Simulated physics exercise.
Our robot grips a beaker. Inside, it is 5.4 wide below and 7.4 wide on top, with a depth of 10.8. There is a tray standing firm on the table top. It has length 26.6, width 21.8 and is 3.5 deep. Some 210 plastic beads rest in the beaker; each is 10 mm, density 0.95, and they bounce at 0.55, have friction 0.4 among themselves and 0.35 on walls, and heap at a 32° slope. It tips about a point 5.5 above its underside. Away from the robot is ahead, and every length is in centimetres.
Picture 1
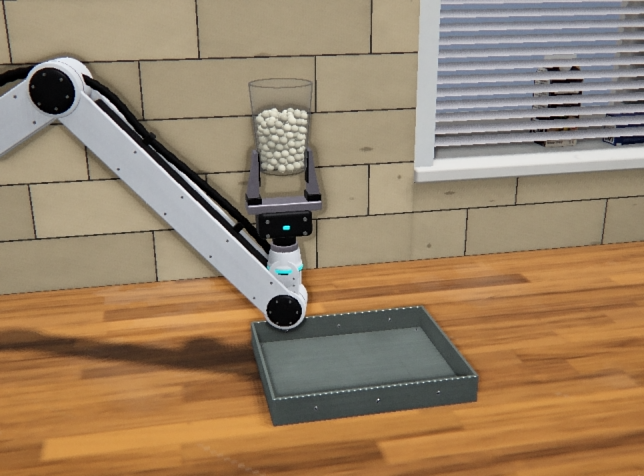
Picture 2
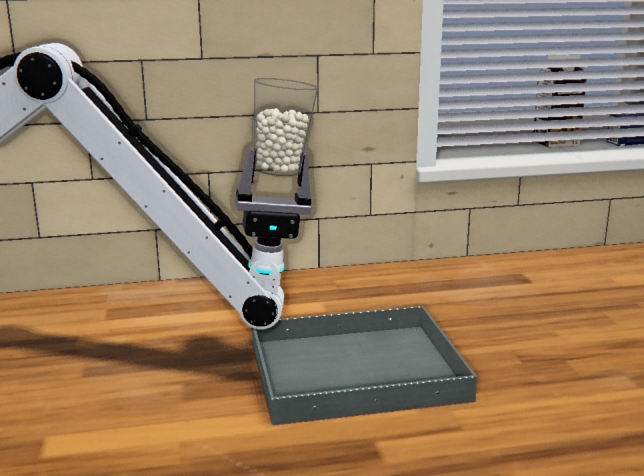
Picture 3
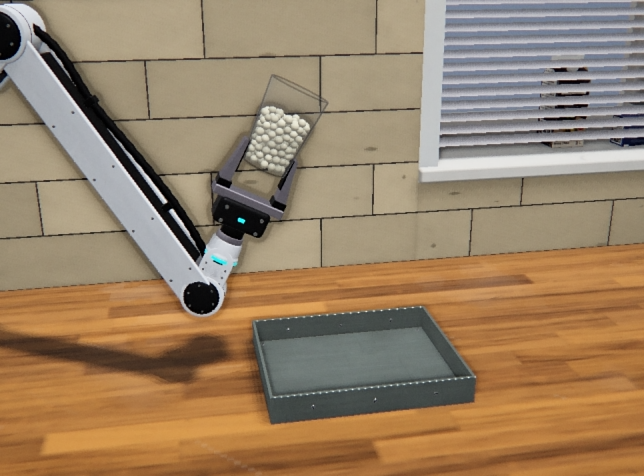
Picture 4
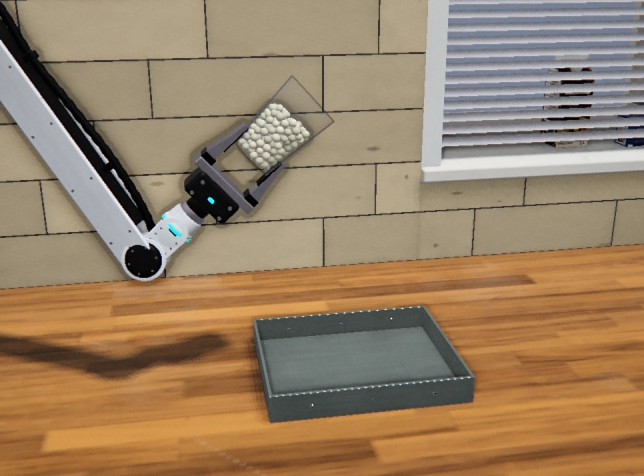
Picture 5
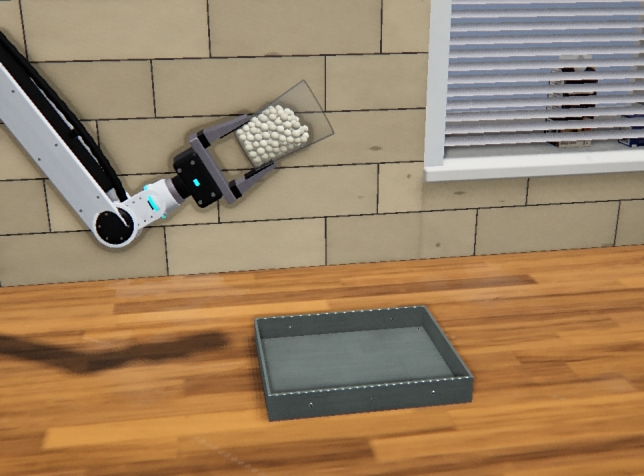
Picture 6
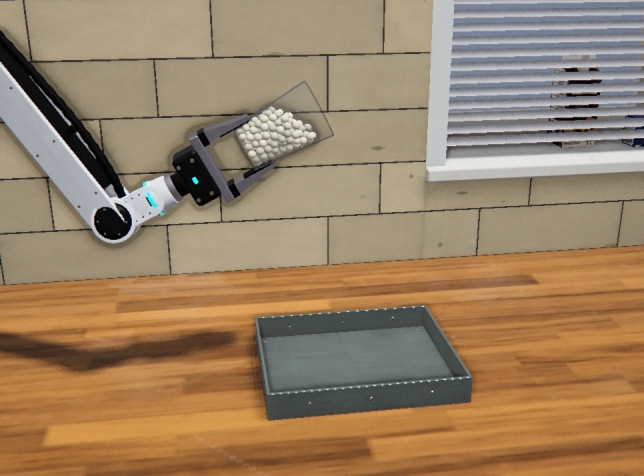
On a wooden tabletop before a tan block wall and a blind-covered window, a robotic arm tilts a clear beaker of white beads steadily rightward, above and behind a grey tray, slowing to a steep slant with the beads still inside.
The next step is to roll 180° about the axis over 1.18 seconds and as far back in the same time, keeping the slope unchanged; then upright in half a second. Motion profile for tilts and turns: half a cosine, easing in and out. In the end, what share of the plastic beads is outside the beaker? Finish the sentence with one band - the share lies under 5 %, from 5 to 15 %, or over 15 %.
The share lies under 5 %.
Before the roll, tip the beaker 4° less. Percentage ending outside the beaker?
I'd say close to 0 in a hundred.
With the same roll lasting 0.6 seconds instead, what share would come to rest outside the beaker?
It would come to around 0 percent.
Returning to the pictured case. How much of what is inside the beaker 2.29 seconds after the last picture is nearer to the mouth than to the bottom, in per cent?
Mouth-half share: Approx. 35 in a hundred.
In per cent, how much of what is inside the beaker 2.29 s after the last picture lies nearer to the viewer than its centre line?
Share noted: Close to 60 per cent.
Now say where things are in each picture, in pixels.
In the first frame, beaker middle at (282, 128), upright; upper third of the load around (282, 121), from x 260 to 305, top at y 110; 208 in the beaker.
In the second frame, beaker middle at (281, 129), tipped 8°; upper third of the load around (282, 121), from x 260 to 305, top at y 110.
In the third frame, beaker middle at (281, 129), tipped 27°; upper third of the load around (280, 123), from x 250 to 305, top at y 110.
In the fourth frame, beaker middle at (281, 129), tipped 48°; upper third of the load around (278, 123), from x 240 to 305, top at y 105.
In the fifth frame, beaker middle at (281, 129), tipped 62°; upper third of the load around (276, 123), from x 240 to 305, top at y 110.
In the sixth frame, beaker middle at (280, 129), tipped 63°; upper third of the load around (274, 125), from x 240 to 315, top at y 110; 208 in the beaker.
Then, 1.14 s later, tipped 63°, highest piece 38 above the table; 208 in the beaker.
Then, 2.29 s later, tipped 63°, highest piece 38 above the table; 207 in the beaker, 1 in the tray.
Then, 3.06 s later, upright, highest piece 39 above the table; 207 in the beaker, 1 in the tray.
Then, 3.76 s later, upright, highest piece 39 above the table; 207 in the beaker, 1 in the tray.
At rest, 207 in the beaker, 1 in the tray. That is 0 % outside the beaker.
